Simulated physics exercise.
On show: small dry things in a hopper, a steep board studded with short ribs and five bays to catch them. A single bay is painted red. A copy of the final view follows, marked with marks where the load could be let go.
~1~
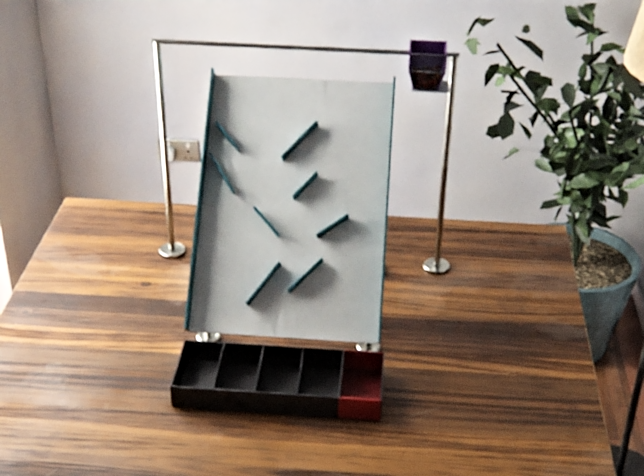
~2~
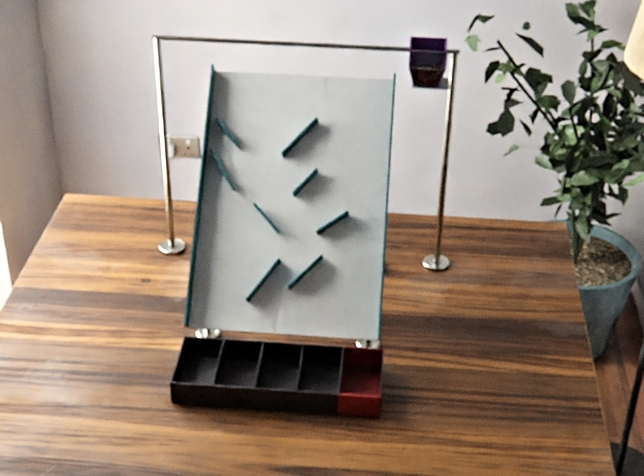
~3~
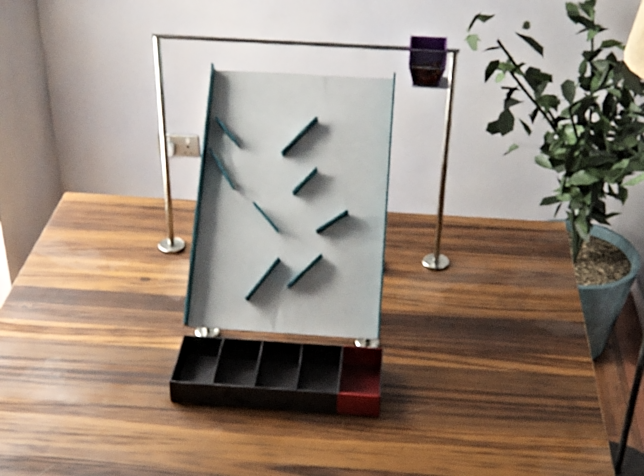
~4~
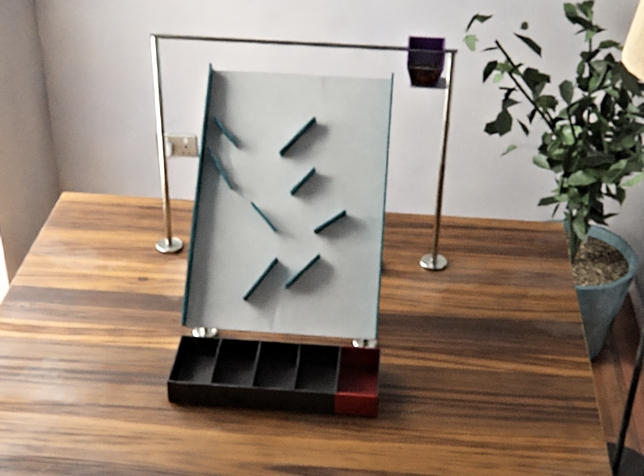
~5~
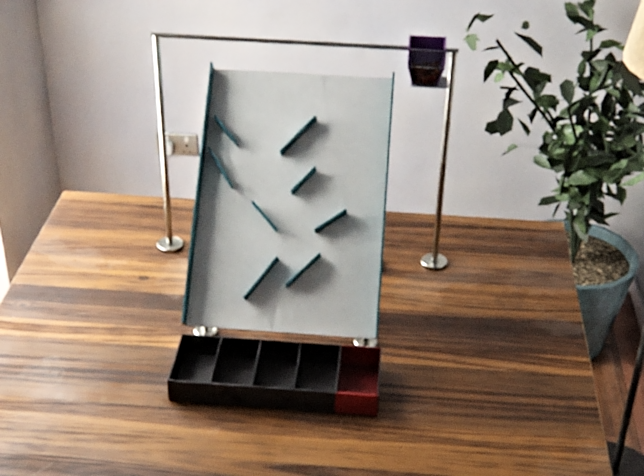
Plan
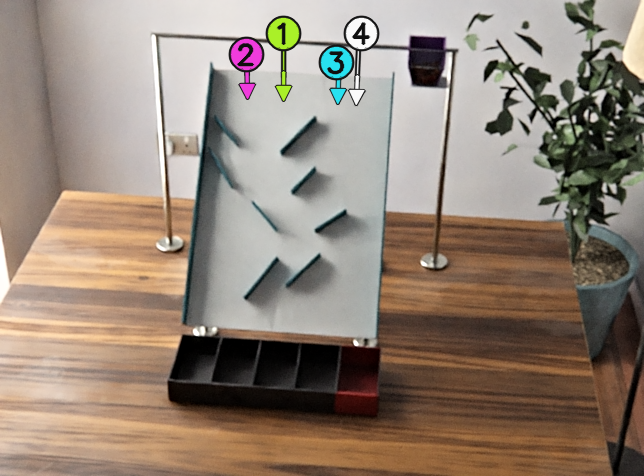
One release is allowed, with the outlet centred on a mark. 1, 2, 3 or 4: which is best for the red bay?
The answer is mark 4.
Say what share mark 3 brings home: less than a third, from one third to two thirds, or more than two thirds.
It is less than a third.
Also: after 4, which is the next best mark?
That would be 3.
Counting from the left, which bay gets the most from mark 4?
The fifth from the left.
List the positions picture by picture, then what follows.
In the first frame, hopper near (424, 80), kidney beans, door shut.
In the second frame, ribs (216, 118) to (238, 145), (282, 153) to (317, 117), (210, 149) to (233, 187).
In the third frame, ribs (292, 192) to (316, 167), (254, 202) to (277, 230), (316, 230) to (348, 210).
In the fourth frame, ribs (243, 299) to (277, 257), (285, 286) to (319, 254).
In the fifth frame, red bay near (356, 402), number 5 of 5 from the left.
On the marked copy, mark 1 meets the board at (283, 95); mark 2 meets the board at (247, 93); mark 3 meets the board at (337, 98); mark 4 meets the board at (356, 99).
For mark 1, none at all in the red bay, all but a few in other bays, only a few outside the box.
For mark 2, only a few in the red bay, all but a few in other bays, only a few outside the box.
For mark 3, close to a quarter in the red bay, close to two thirds in other bays, only a few held on the board.
For mark 4, close to half in the red bay, close to half in other bays.
